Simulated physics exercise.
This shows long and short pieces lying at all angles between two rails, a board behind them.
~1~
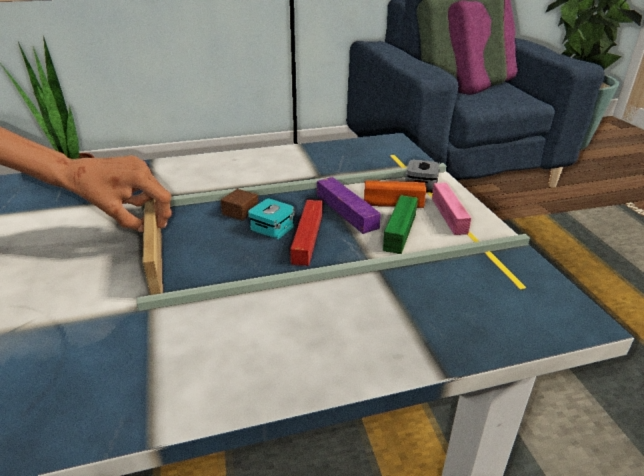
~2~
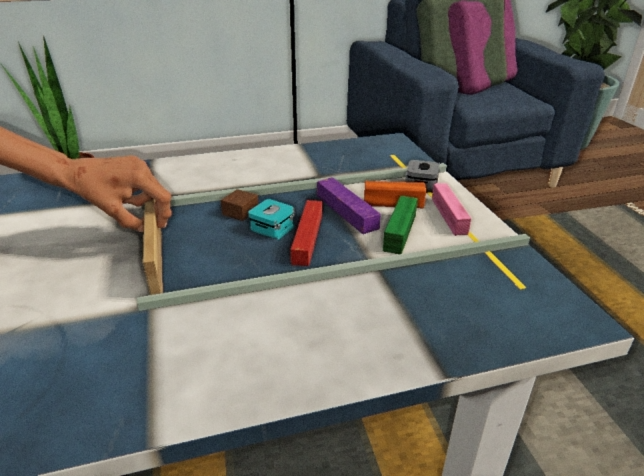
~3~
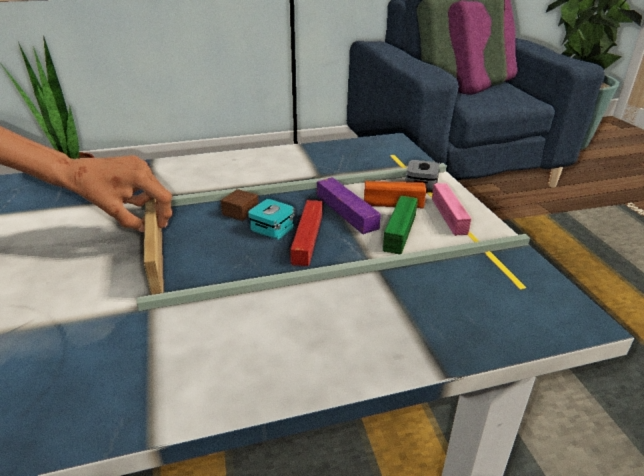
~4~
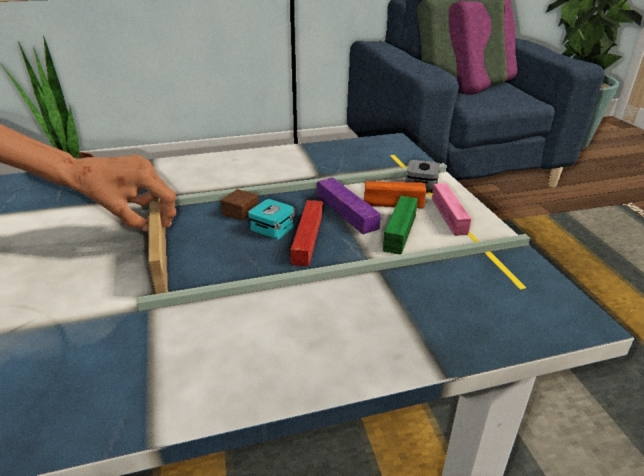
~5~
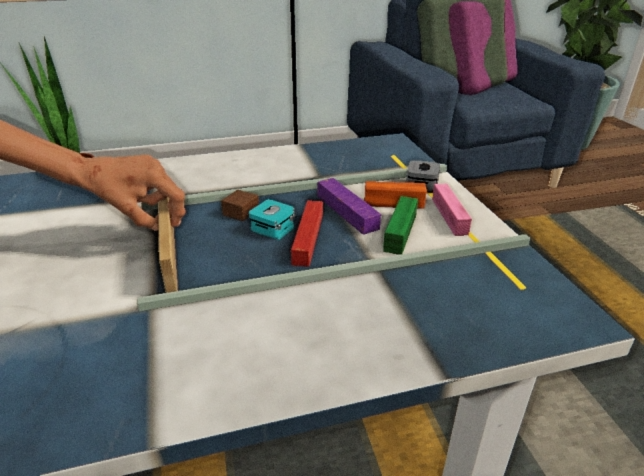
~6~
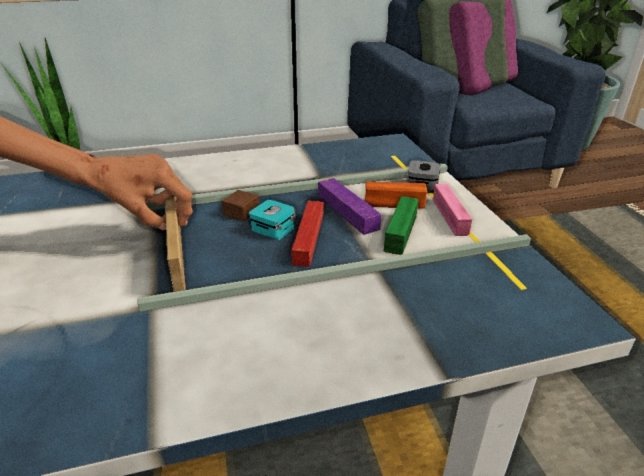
On a table, a hand slides a wooden board slightly right behind scattered colourful blocks.
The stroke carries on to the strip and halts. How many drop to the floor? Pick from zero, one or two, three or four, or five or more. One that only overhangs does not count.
The number that fall off is five or more.
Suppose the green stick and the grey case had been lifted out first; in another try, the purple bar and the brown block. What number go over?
Fallen: 3, and 2 in the other try.
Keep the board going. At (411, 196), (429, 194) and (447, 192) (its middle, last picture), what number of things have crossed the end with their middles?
Place by place, 2, 3 and 5.
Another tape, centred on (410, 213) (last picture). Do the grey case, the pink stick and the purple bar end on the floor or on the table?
The grey case tumbles off, the pink stick falls, the purple bar survives.
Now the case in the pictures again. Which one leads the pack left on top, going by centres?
The red bar ends nearest.
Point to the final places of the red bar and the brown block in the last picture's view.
The red bar stops around (486, 212); the brown block around (432, 176).
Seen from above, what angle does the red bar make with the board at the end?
Near 25 degrees.
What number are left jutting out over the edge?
It comes to 1.
Early on, none off yet; grey case at rest near (423, 177); pink stick at rest near (451, 209); orange stick at rest near (395, 195).
A while later, none off yet; grey case travelled a little near (435, 175); pink stick travelled a little near (463, 208); orange stick travelled a little near (419, 185).
Finally, the number that fall off is five or more; lost, purple bar, green stick, orange stick, pink stick and grey case.
